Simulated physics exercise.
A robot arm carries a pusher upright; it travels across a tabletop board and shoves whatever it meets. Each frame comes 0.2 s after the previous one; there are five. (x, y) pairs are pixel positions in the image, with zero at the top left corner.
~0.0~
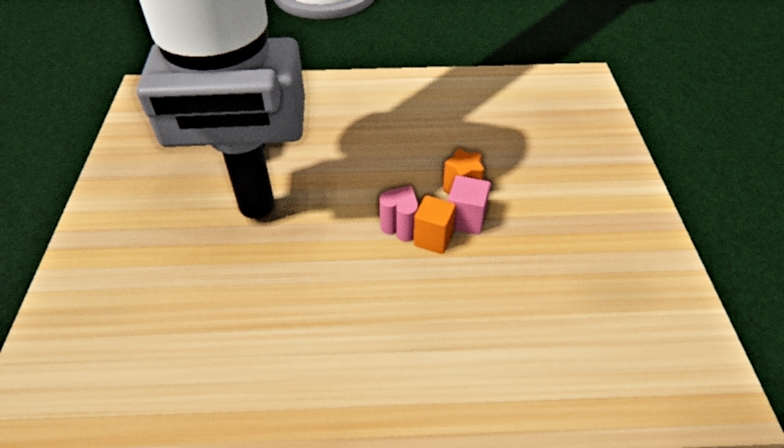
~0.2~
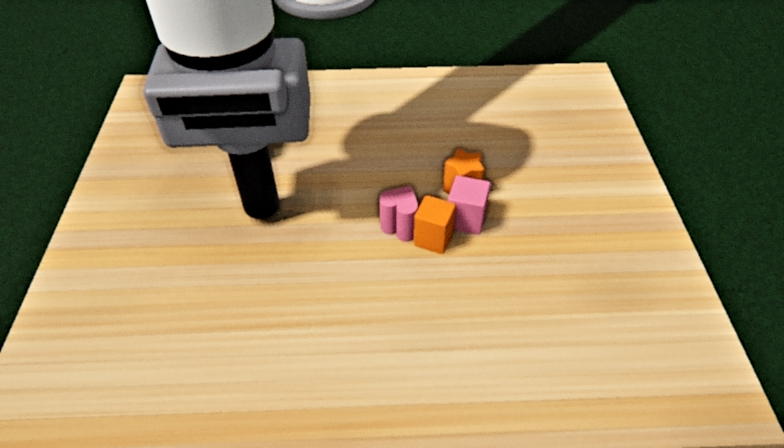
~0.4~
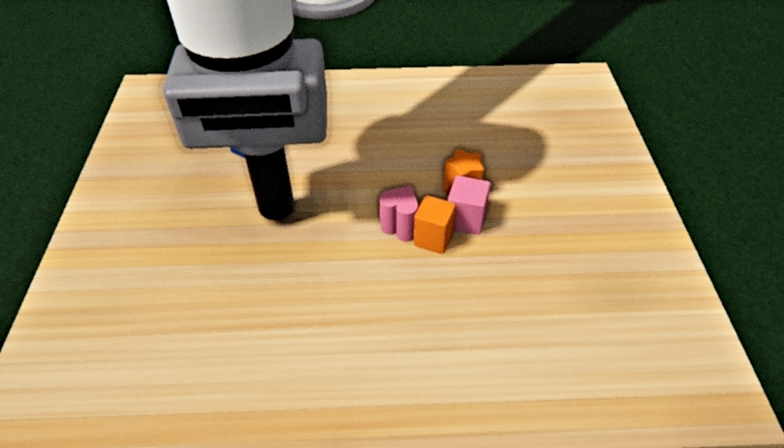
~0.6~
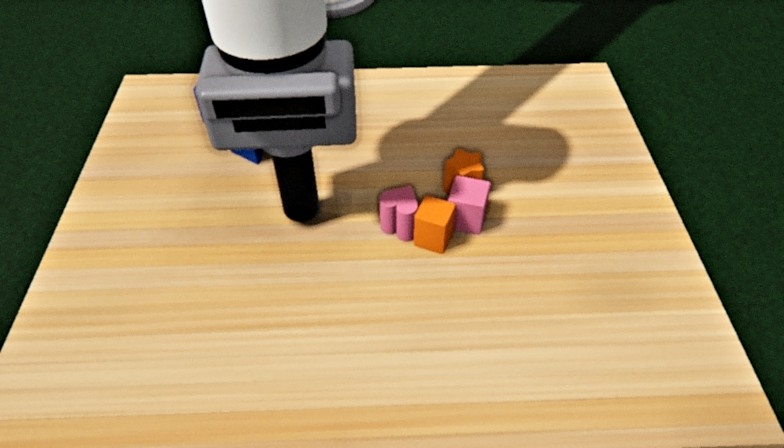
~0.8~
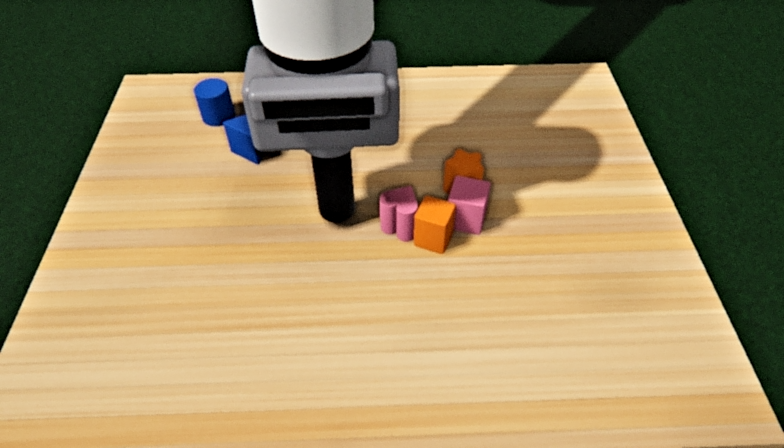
The clip shows a robotic arm with a black pusher moving right across a wooden board toward a still cluster of two pink and two orange blocks, as two blue blocks behind it come into view at the left.
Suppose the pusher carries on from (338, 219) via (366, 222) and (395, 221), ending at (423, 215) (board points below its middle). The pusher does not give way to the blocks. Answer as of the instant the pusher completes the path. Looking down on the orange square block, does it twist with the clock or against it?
Rotates clockwise.
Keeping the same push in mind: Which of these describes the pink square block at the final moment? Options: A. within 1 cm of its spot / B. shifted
Option B.
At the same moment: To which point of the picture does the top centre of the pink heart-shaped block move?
At roughly (453, 206).
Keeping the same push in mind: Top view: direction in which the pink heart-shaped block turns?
Verdict: Clockwise.
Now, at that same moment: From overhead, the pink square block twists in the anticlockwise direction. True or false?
The claim holds.
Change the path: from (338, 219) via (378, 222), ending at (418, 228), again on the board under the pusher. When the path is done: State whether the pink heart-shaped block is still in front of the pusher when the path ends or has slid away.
I think the pusher keeps pushing the pink heart-shaped block along right to the end.
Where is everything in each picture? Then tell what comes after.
Lower end of the pusher at (257, 207), tops of blocks, pink heart-shaped block at (401, 199), orange square block at (436, 210), orange star-shaped block at (466, 161), pink square block at (470, 190), in the first picture.
Pusher at (262, 208), blocks as before, in the second picture.
Pusher at (277, 209), blocks as before, in the third picture.
Pusher at (302, 210), blocks as before, in the fourth picture.
Pusher at (337, 211), pink heart-shaped block at (401, 199), orange square block at (436, 210), orange star-shaped block at (466, 161), pink square block at (470, 190), in the fifth picture.
What follows on the original path. Halfway along, pusher at (381, 215); pink heart-shaped block at (417, 204), turned 15° clockwise; orange square block at (450, 214), turned 20° anticlockwise.
At the end, pusher at (423, 208); pink heart-shaped block at (453, 206), turned 60° clockwise; orange square block at (475, 225), turned 25° clockwise; orange star-shaped block not moved; pink square block at (483, 191), turned 40° anticlockwise.
